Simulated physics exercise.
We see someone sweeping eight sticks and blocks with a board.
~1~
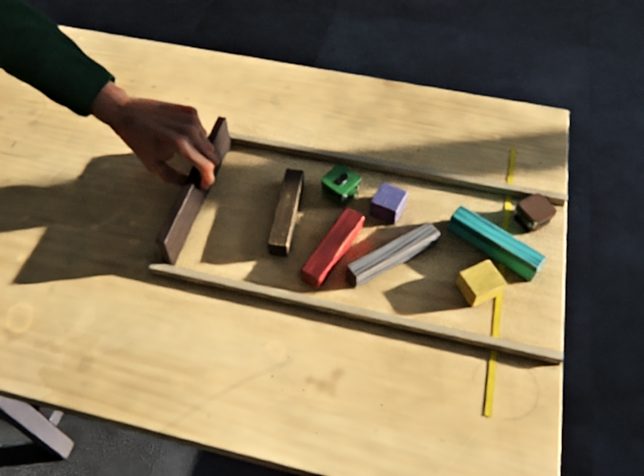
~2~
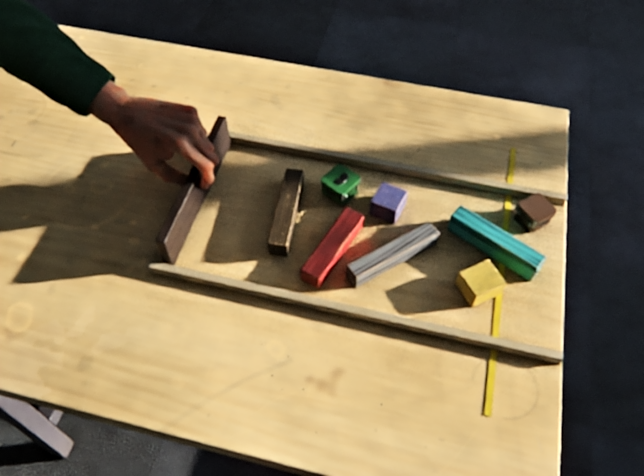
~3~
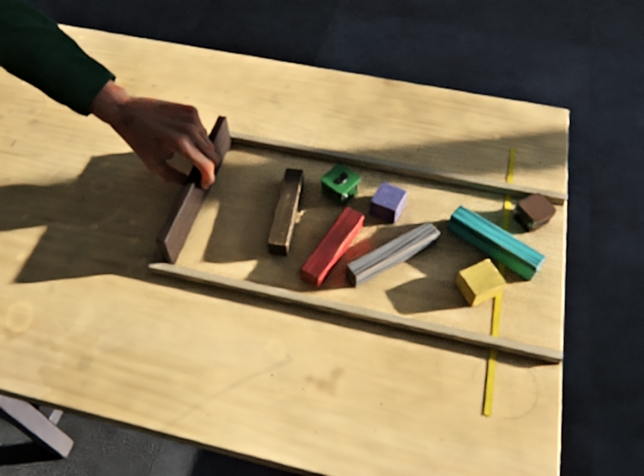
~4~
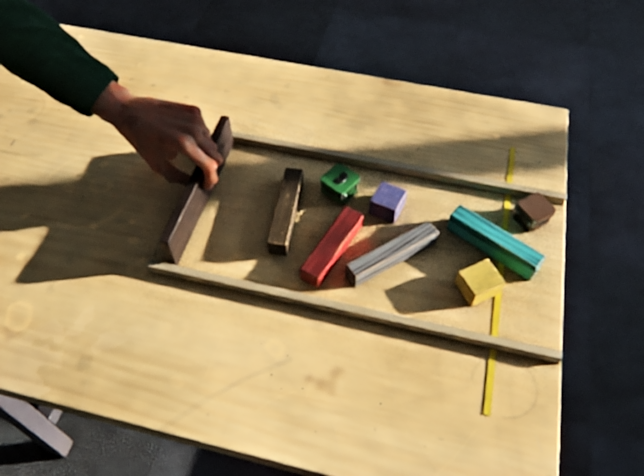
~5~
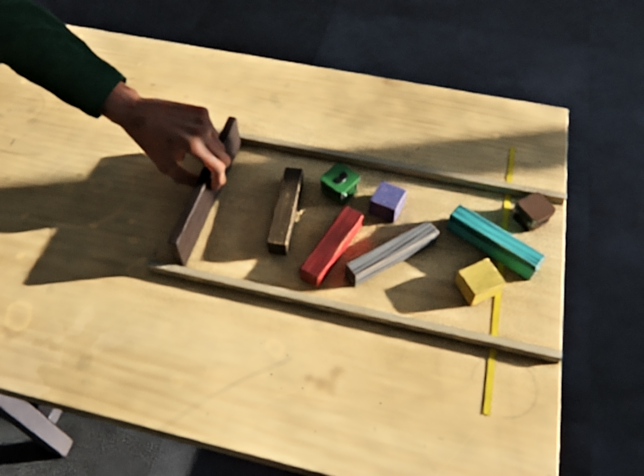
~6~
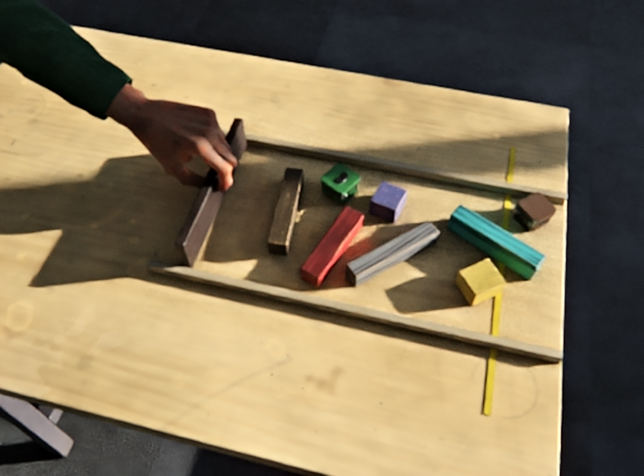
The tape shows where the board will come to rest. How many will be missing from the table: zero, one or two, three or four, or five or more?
As it turns out, the number that fall off is one or two.
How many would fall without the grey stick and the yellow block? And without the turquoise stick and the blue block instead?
The counts: 1 and 1.
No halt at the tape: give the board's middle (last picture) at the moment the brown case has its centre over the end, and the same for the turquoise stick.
About (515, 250), and (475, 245) for the other.
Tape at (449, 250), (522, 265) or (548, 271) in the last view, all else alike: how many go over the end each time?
Down on the floor: 0, 4 and 6.
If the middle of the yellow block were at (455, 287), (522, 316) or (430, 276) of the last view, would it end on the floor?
In turn it goes over; falls; tumbles off.
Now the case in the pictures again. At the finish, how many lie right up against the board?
2 of them.
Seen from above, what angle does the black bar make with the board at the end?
Roughly 0° out of line.
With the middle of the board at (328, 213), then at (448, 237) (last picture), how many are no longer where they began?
5 and 7.
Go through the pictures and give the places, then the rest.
In the first picture, brown case (535, 214); turquoise stick (495, 243); yellow block (480, 283); board (197, 188); tape (503, 263).
In the second picture, turquoise stick (495, 243); blue block (388, 203).
In the third picture, yellow block (480, 283); red stick (333, 246).
In the fourth picture, brown case (534, 213); grey stick (392, 253).
In the fifth picture, turquoise stick (494, 242); board (208, 188).
In the sixth picture, brown case (534, 213); turquoise stick (495, 242); yellow block (480, 282); board (215, 190); tape (502, 261).
Early on, none off yet; brown case at rest near (534, 213); turquoise stick at rest near (495, 242); yellow block at rest near (480, 282).
A while later, none off yet; brown case at rest near (534, 213); turquoise stick travelled a little near (510, 249); yellow block moving near (492, 285).
Finally, the number that fall off is one or two; lost, yellow block and turquoise stick.
